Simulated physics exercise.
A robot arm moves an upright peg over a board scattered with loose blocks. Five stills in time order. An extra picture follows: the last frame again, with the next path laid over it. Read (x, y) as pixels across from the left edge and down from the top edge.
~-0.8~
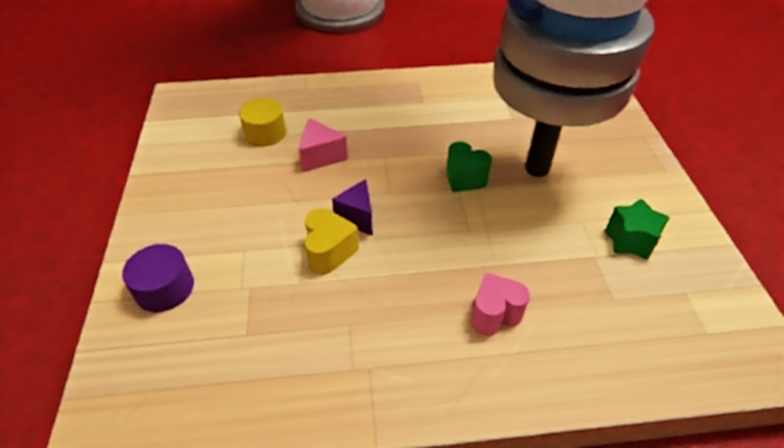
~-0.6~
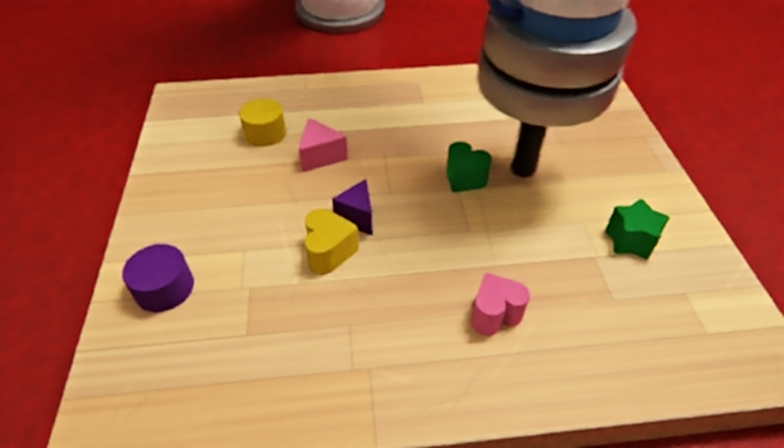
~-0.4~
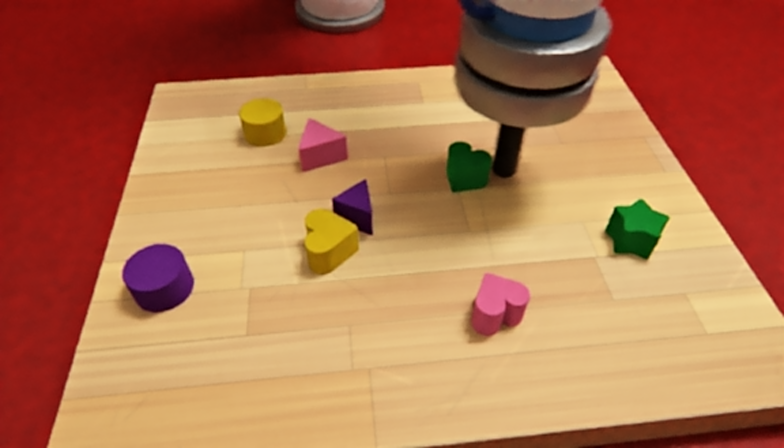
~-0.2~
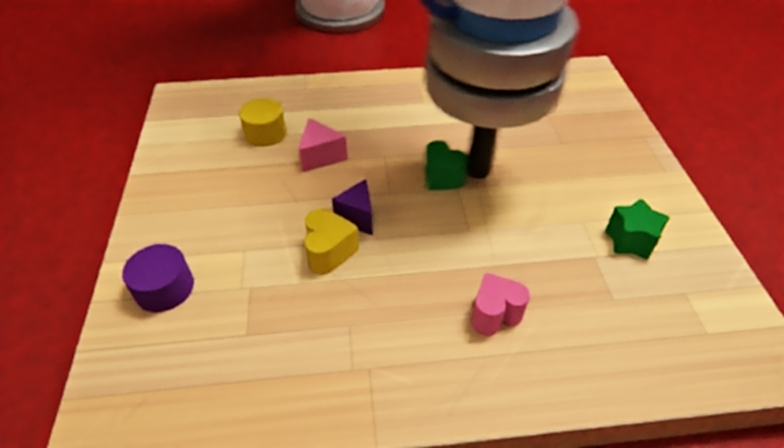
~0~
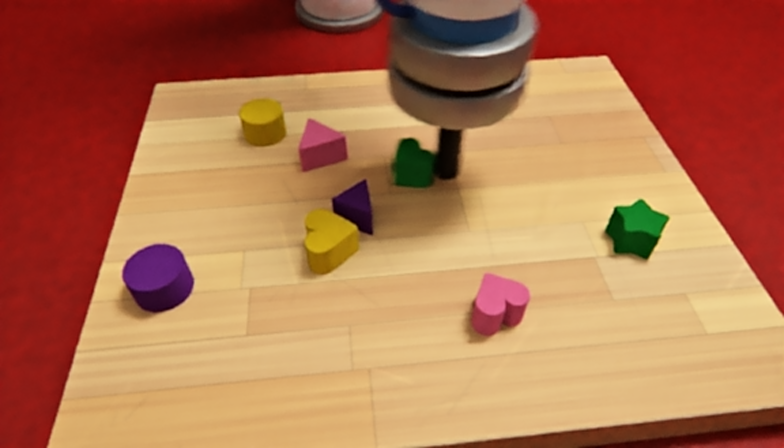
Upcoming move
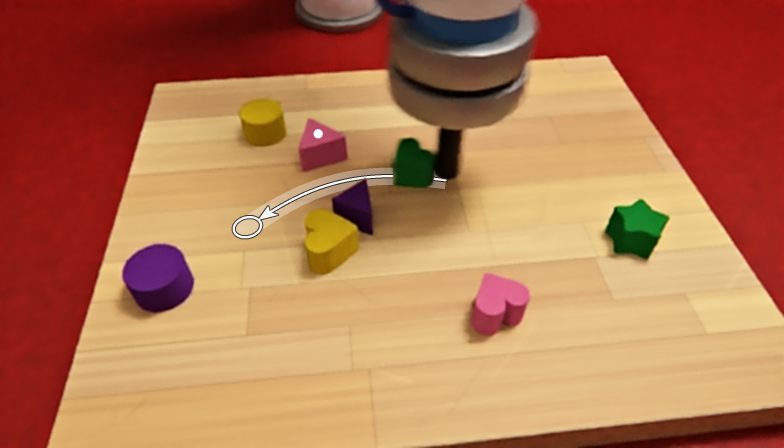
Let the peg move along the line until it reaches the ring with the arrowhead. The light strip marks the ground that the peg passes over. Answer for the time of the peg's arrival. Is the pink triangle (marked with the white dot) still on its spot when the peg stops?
No.
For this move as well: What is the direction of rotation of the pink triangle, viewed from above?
Anticlockwise.
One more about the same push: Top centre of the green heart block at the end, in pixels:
Just about (340, 138).
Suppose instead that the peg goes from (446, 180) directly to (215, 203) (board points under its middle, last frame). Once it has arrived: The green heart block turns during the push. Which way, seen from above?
It turns round clockwise.
Drawn move, from (446, 180) via (377, 177) and (309, 192), ending at (247, 227); the dot is on the pink triangle.
On the path given first. One third of the way, peg at (376, 169); pink triangle at (314, 131), turned 15° anticlockwise; green heart block at (352, 139), turned 50° clockwise.
Two thirds of the way, peg at (307, 185); pink triangle at (311, 127), turned 35° anticlockwise; green heart block at (340, 138), turned 105° clockwise.
At the end, peg at (245, 220); pink triangle at (311, 127), turned 35° anticlockwise; purple triangle still; green heart block at (340, 138), turned 105° clockwise.
